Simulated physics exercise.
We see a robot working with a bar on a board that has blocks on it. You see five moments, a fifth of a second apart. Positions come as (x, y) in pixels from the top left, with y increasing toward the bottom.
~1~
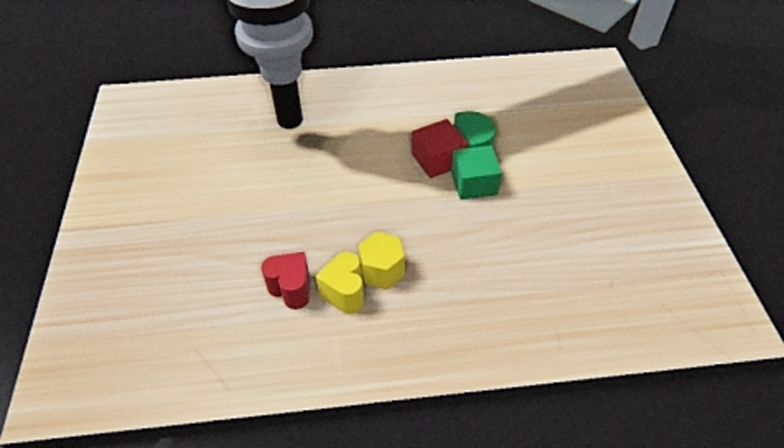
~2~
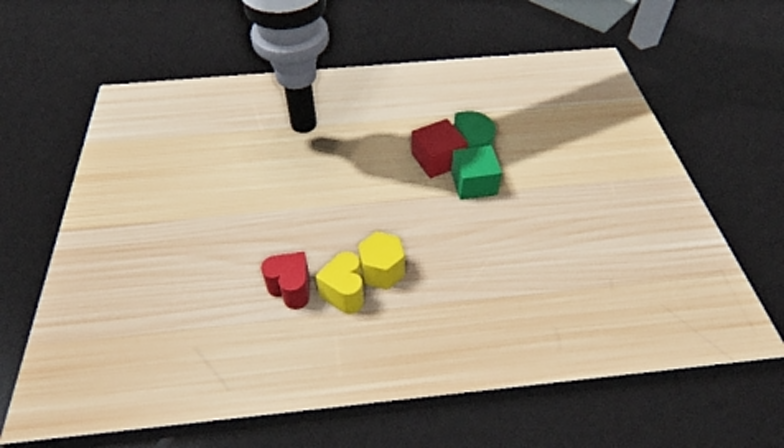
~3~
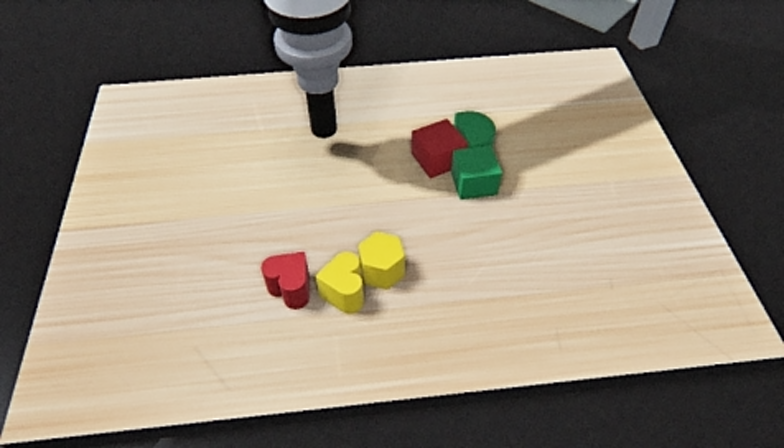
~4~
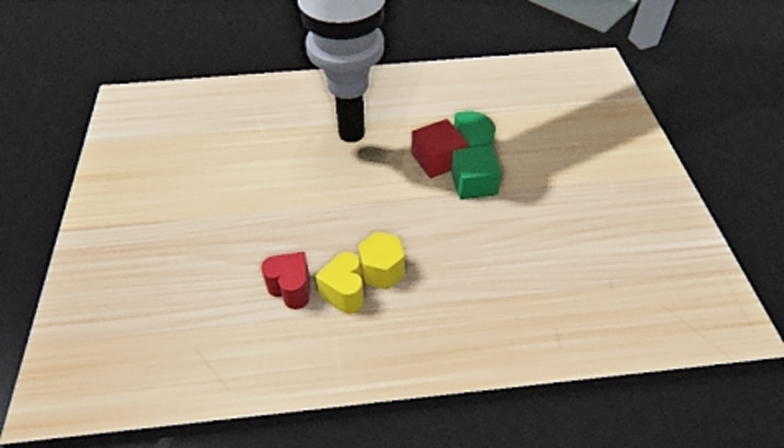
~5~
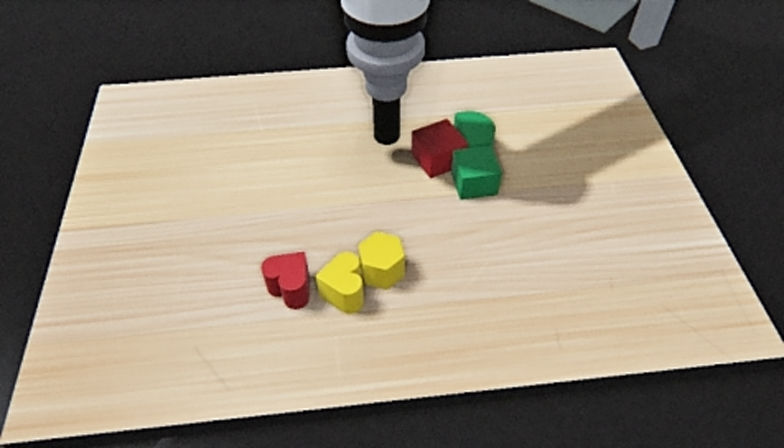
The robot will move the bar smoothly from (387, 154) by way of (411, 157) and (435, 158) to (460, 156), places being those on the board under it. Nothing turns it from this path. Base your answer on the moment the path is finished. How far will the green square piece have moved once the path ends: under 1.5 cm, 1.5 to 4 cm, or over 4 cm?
The distance will be below 1.5 cm.
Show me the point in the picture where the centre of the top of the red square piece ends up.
The red square piece ends near (498, 134).
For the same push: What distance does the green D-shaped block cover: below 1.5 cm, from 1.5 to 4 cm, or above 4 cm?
Over 4 cm.
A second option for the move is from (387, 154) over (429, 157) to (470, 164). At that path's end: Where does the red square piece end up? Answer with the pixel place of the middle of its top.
The middle of its top is at (508, 138).
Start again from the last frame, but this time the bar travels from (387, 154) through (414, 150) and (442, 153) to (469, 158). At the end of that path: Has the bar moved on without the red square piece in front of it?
No, that is not what happens.
What follows on the original path. Halfway along, bar at (425, 142); red square piece at (462, 136); green D-shaped block at (494, 126); green square piece at (482, 164).
At the end, bar at (461, 140); red square piece at (498, 134), turned 15° clockwise; green D-shaped block at (531, 126); green square piece at (486, 166).
